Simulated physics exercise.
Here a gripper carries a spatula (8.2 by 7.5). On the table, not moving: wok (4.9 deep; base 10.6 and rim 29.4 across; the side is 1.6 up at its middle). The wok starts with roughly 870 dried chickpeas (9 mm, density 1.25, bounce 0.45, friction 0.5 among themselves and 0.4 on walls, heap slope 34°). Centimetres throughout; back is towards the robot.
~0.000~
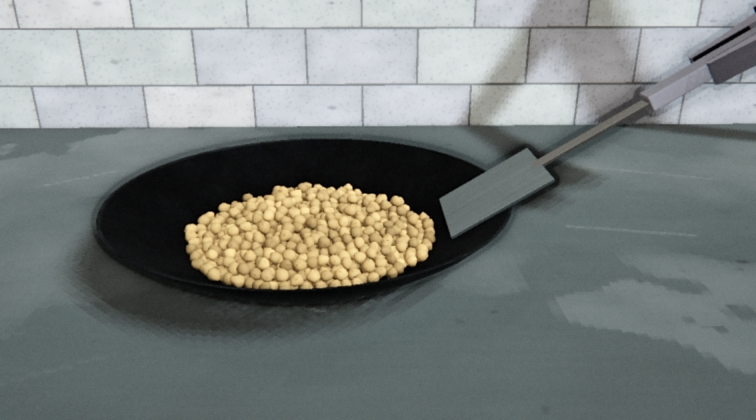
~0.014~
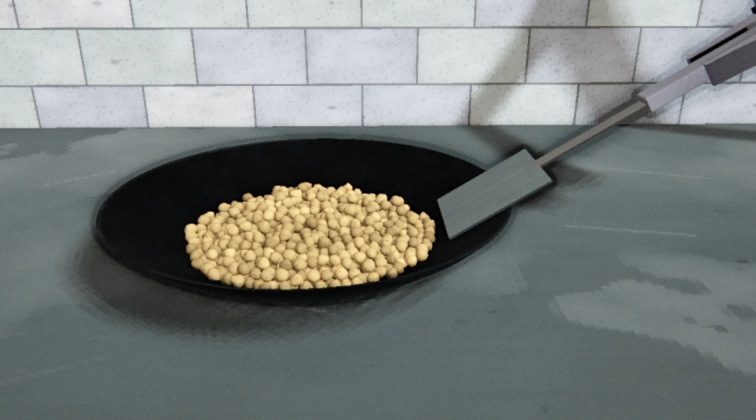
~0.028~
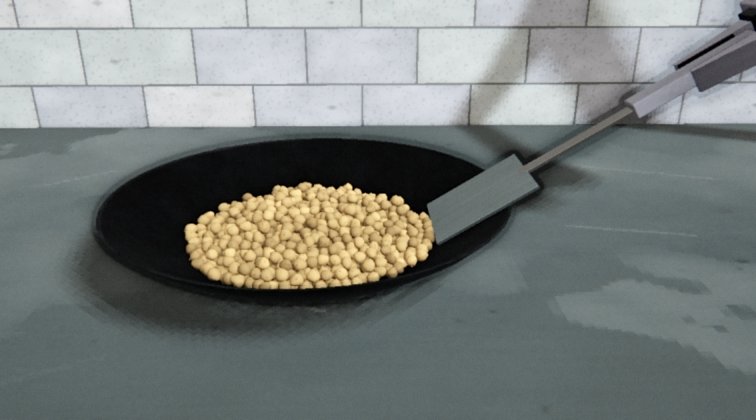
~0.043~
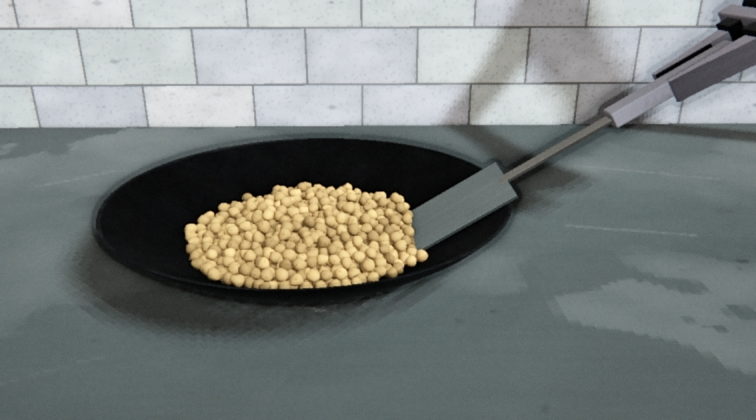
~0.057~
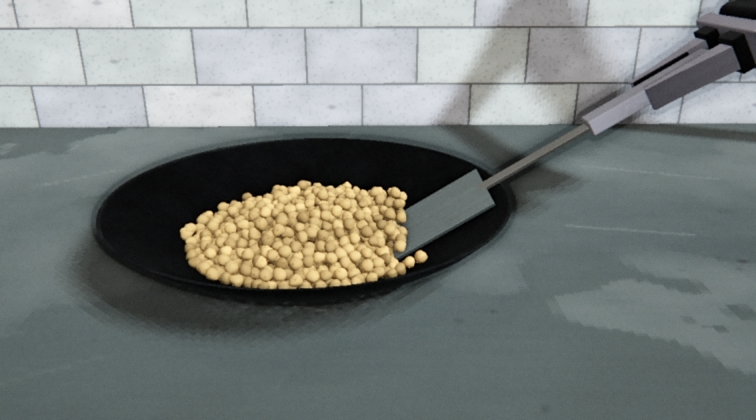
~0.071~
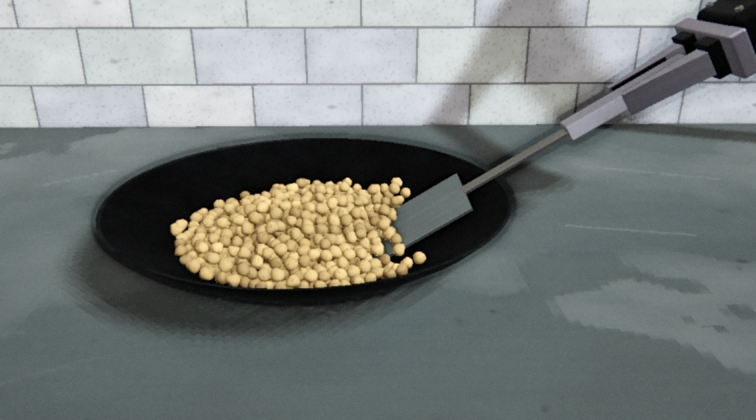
A grey, worn-looking countertop in front of a white brick-tiled wall is seen from slightly above by a still camera. A black wok holds a broad heap of pale tan chickpeas, while a grey spatula held by a mechanical gripper reaches in from the upper right. The spatula slides left and slightly down into the heap's right side, pushing chickpeas leftward as a few separate around its blade.
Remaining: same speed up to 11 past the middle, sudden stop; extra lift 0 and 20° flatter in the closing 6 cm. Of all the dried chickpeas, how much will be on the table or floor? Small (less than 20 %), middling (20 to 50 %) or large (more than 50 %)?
On the table or floor the share is middling, 20 to 50 %.
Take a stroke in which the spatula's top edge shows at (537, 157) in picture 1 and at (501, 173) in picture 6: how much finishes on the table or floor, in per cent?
About 15 per cent.
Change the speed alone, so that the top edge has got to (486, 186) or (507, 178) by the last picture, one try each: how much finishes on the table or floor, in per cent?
Some 20 and 10 per cent.
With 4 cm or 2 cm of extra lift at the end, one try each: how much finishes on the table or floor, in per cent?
About 30 and 35 per cent.
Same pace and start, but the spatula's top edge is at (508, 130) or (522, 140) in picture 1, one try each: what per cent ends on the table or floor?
Some 35 and 35 per cent.
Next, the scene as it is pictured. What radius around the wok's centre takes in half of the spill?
Roughly 30 cm.
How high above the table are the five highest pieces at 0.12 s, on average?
About 5 cm.
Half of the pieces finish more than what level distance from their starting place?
Roughly 7 cm.
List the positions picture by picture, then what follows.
The first picture shows the spatula top edge at (540, 163), sloping 32°; upper third of the load around (311, 223), from x 190 to 430, top at y 185; 869 in the wok.
The second picture shows the spatula top edge at (538, 164), sloping 32°; upper third of the load around (310, 223), from x 190 to 430, top at y 185.
The third picture shows the spatula top edge at (526, 170), sloping 32°; upper third of the load around (310, 222), from x 190 to 430, top at y 185.
The fourth picture shows the spatula top edge at (506, 179), sloping 32°; upper third of the load around (313, 221), from x 190 to 420, top at y 185.
The fifth picture shows the spatula top edge at (485, 186), sloping 32°; upper third of the load around (313, 218), from x 185 to 420, top at y 185.
The sixth picture shows the spatula top edge at (464, 190), sloping 32°; upper third of the load around (306, 217), from x 175 to 420, top at y 180; 869 in the wok.
After 0.12 s, sloping 32°, highest piece 6 above the table; 869 in the wok.
After 0.17 s, sloping 28°, highest piece 6 above the table; 869 in the wok.
After 0.40 s, sloping 12°, highest piece 6 above the table; 621 in the wok, 242 on the table or floor, 6 on the blade or in flight.
After 1.45 s, sloping 12°, highest piece 6 above the table; 620 in the wok, 249 on the table or floor.
In the end, 620 in the wok, 249 on the table or floor. That is 29 % on the table or floor.
